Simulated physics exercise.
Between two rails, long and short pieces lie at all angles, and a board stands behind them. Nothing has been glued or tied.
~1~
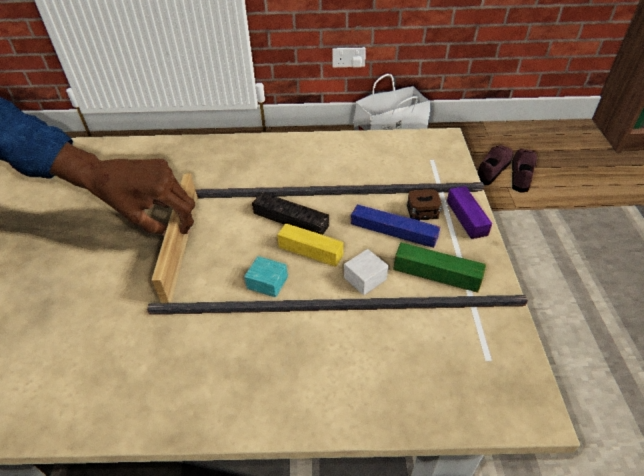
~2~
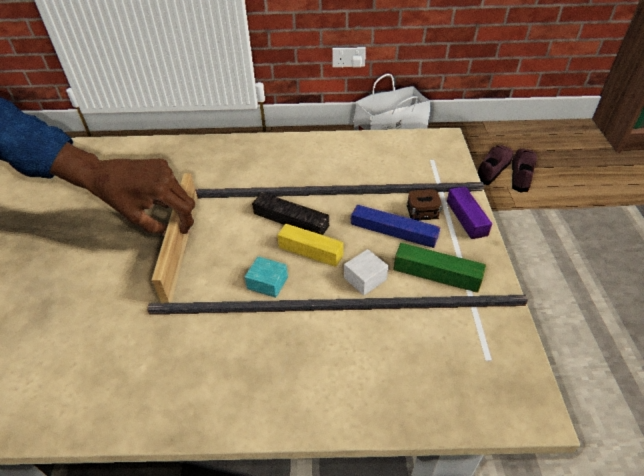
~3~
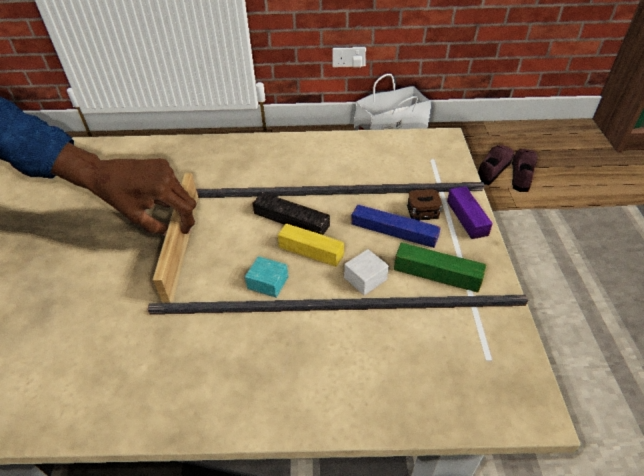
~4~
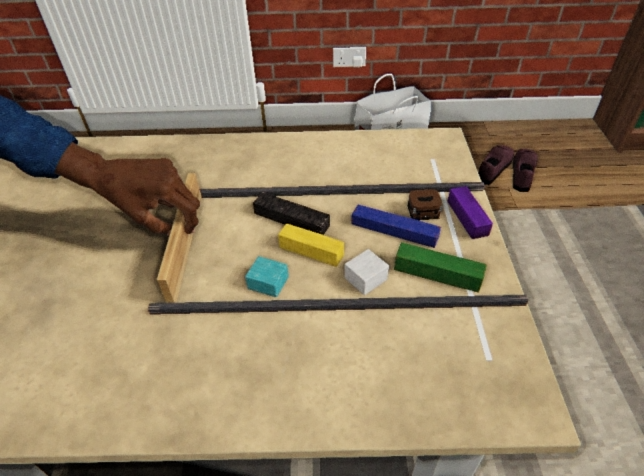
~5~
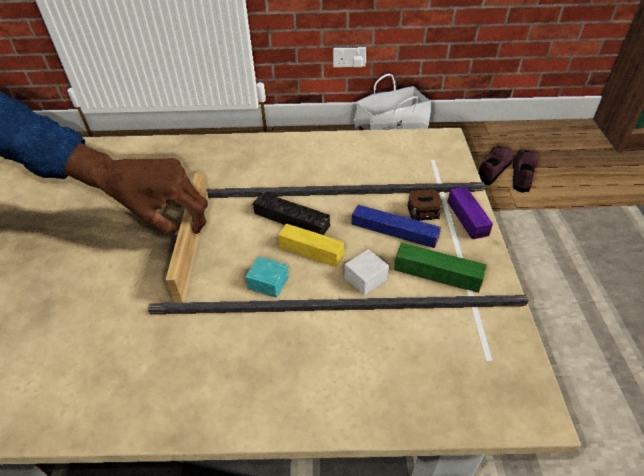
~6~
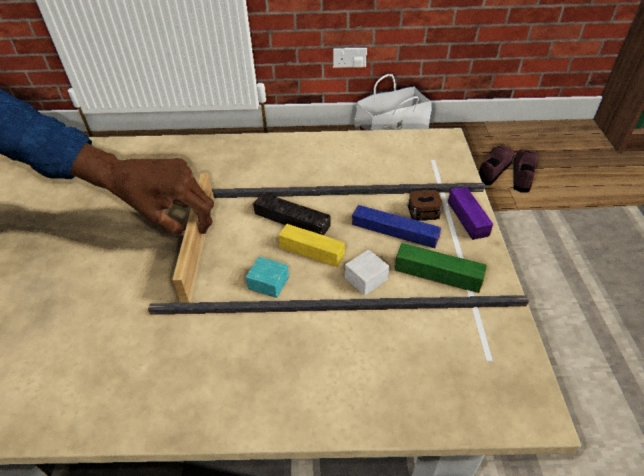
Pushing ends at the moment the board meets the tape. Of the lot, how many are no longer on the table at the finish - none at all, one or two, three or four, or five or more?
By the finish, three or four are off it.
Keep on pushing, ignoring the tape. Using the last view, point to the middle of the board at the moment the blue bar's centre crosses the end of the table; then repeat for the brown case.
Its middle is about (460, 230) and about (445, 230).
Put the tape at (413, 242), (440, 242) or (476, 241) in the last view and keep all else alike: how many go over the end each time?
The counts: 0, 2 and 6.
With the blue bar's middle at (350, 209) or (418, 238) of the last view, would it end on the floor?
First place: It does not drop; second place: It goes off the edge.
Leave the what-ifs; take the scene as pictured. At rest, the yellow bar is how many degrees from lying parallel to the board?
Angle: Around 40°.
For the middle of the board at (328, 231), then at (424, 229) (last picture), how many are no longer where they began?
Up to then 5, and up to the other point 8.
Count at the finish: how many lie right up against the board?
3 in contact.
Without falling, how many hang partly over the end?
That comes to 4 of them.
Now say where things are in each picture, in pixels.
The first picture shows purple stick (468, 212); brown case (424, 205); green bar (439, 267); board (178, 234); tape (455, 241).
The second picture shows brown case (424, 206); black bar (291, 214).
The third picture shows green bar (439, 267); board (179, 234).
The fourth picture shows purple stick (469, 212); blue bar (395, 226).
The fifth picture shows brown case (424, 206); turquoise block (267, 277).
The sixth picture shows purple stick (470, 213); brown case (425, 206); green bar (440, 267); board (196, 234); tape (456, 241).
A little later, none off yet; purple stick at rest near (470, 213); brown case at rest near (425, 206); green bar at rest near (440, 267).
Next, none off yet; purple stick at rest near (470, 213); brown case shifted a little near (434, 201); green bar shifted a little near (482, 271).
When it is over, the number that fall off is three or four; down, green bar, brown case and purple stick.
